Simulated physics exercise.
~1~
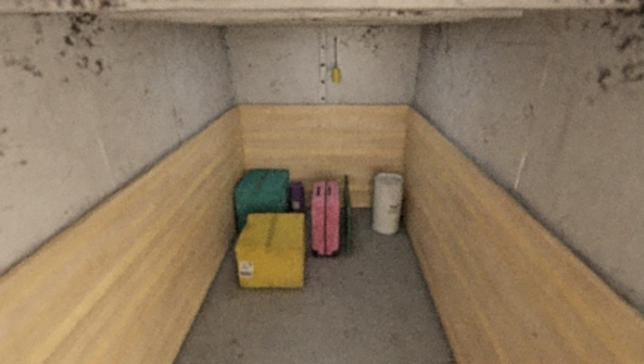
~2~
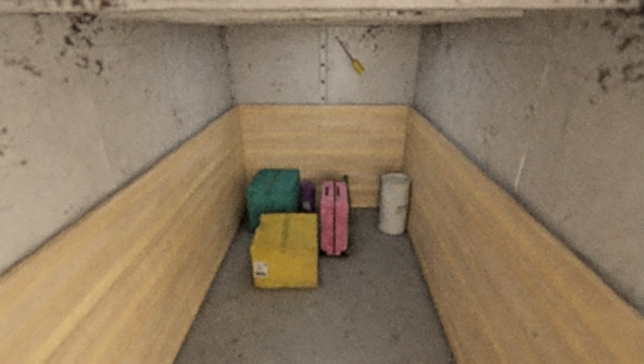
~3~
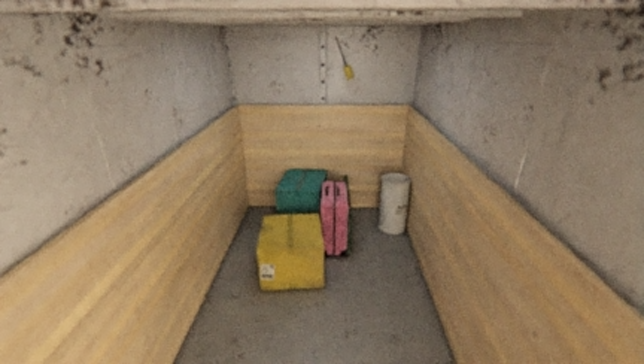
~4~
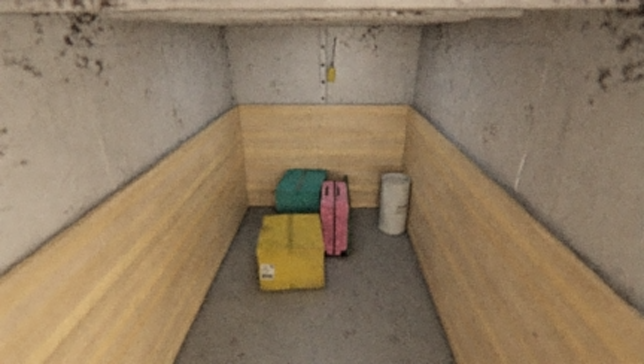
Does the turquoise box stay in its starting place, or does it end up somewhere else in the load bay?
It ends up somewhere else. The turquoise box slides to the right and comes to rest behind the yellow box, near the pink case.
